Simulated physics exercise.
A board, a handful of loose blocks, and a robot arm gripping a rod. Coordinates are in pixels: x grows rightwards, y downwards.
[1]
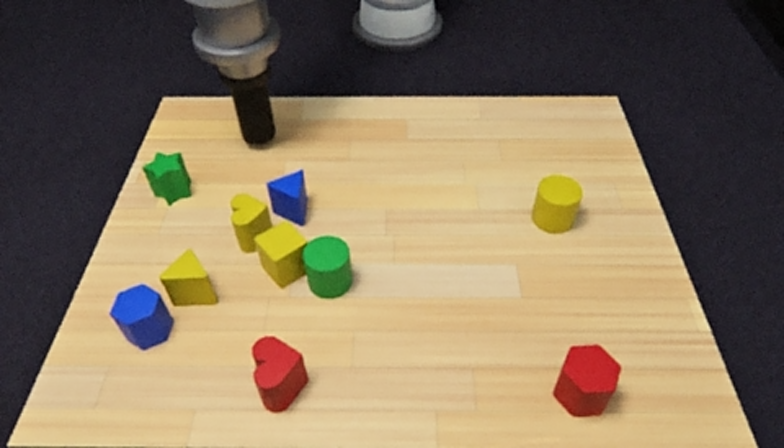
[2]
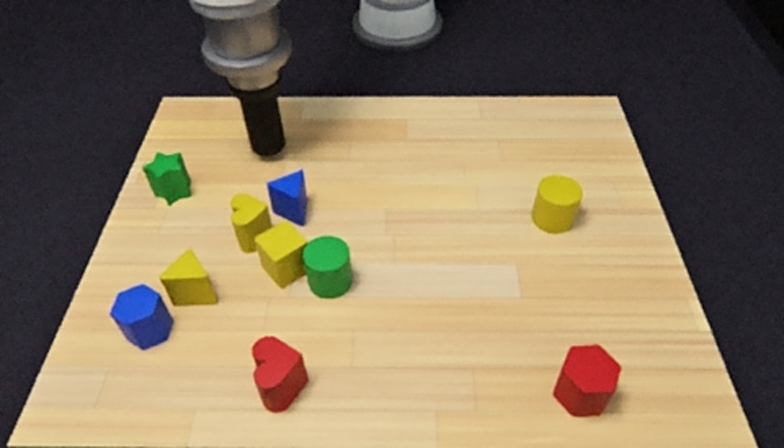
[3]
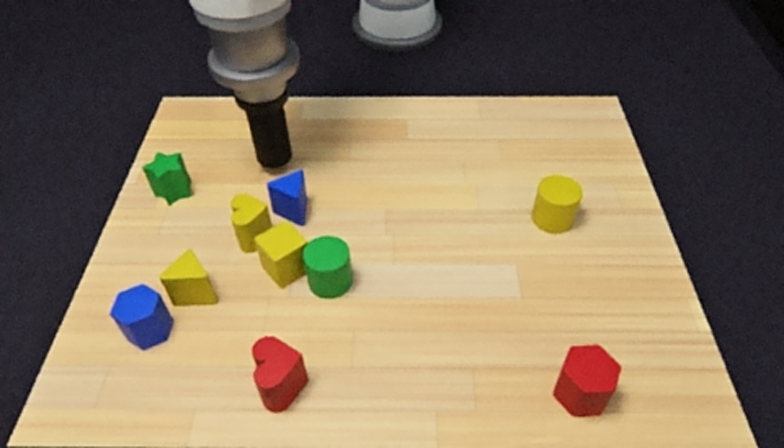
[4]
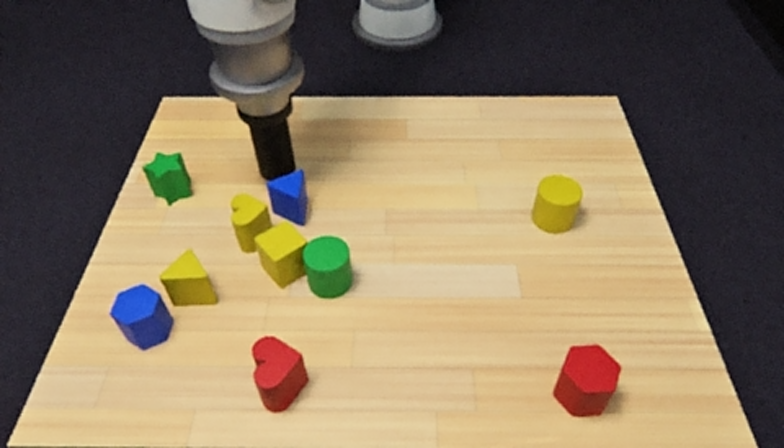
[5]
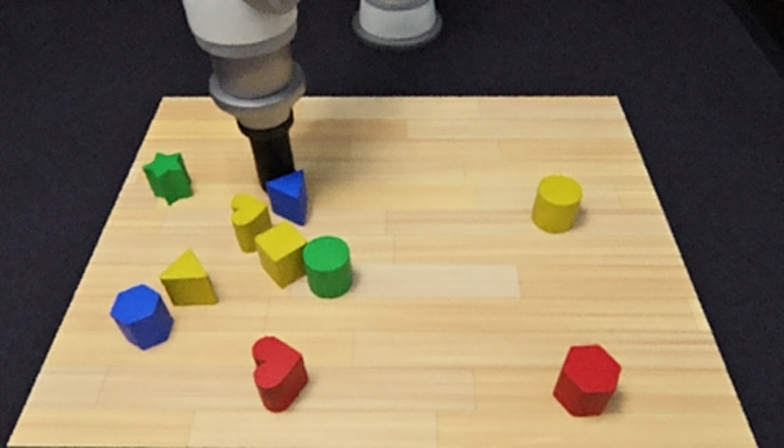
We see colored blocks scattered across a wooden board as a robot arm moves its dark rod a short way toward the viewer and slightly right, up beside the blue triangle, while the blocks stay still.
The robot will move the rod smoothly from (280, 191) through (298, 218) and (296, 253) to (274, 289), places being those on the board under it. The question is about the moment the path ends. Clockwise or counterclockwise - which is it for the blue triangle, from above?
It swings round anticlockwise.
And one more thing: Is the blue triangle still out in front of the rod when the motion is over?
That would be a no.
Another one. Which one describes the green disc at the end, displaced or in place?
At the end of the path, it will have moved.
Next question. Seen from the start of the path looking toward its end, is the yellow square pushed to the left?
I believe not.
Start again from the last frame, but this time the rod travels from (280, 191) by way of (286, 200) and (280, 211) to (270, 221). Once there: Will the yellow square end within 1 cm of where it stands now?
Yes
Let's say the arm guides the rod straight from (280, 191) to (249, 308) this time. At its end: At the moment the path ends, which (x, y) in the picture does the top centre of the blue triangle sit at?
My estimate: (298, 205).
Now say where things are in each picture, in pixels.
Rod tip at (259, 134); block tops, yellow heart-shaped block at (246, 208); yellow square at (281, 240); blue triangle at (289, 183); green disc at (326, 252), in the first frame.
Rod at (268, 145); blocks unchanged, in the second frame.
Rod at (275, 157); blocks unchanged, in the third frame.
Rod at (278, 170); blocks unchanged, in the fourth frame.
Rod at (279, 182); yellow heart-shaped block at (246, 208); yellow square at (281, 240); blue triangle at (289, 183); green disc at (326, 252), in the fifth frame.
The first path, step by step. One third of the way, rod at (296, 211); blue triangle at (306, 211).
Two thirds of the way, rod at (294, 246); yellow square at (270, 257), turned 15° anticlockwise; blue triangle at (318, 240), turned 35° anticlockwise; green disc at (334, 268).
At the end, rod at (272, 281); yellow heart-shaped block in place; yellow square at (248, 295), turned 35° anticlockwise; blue triangle at (319, 242), turned 50° anticlockwise; green disc at (334, 268).
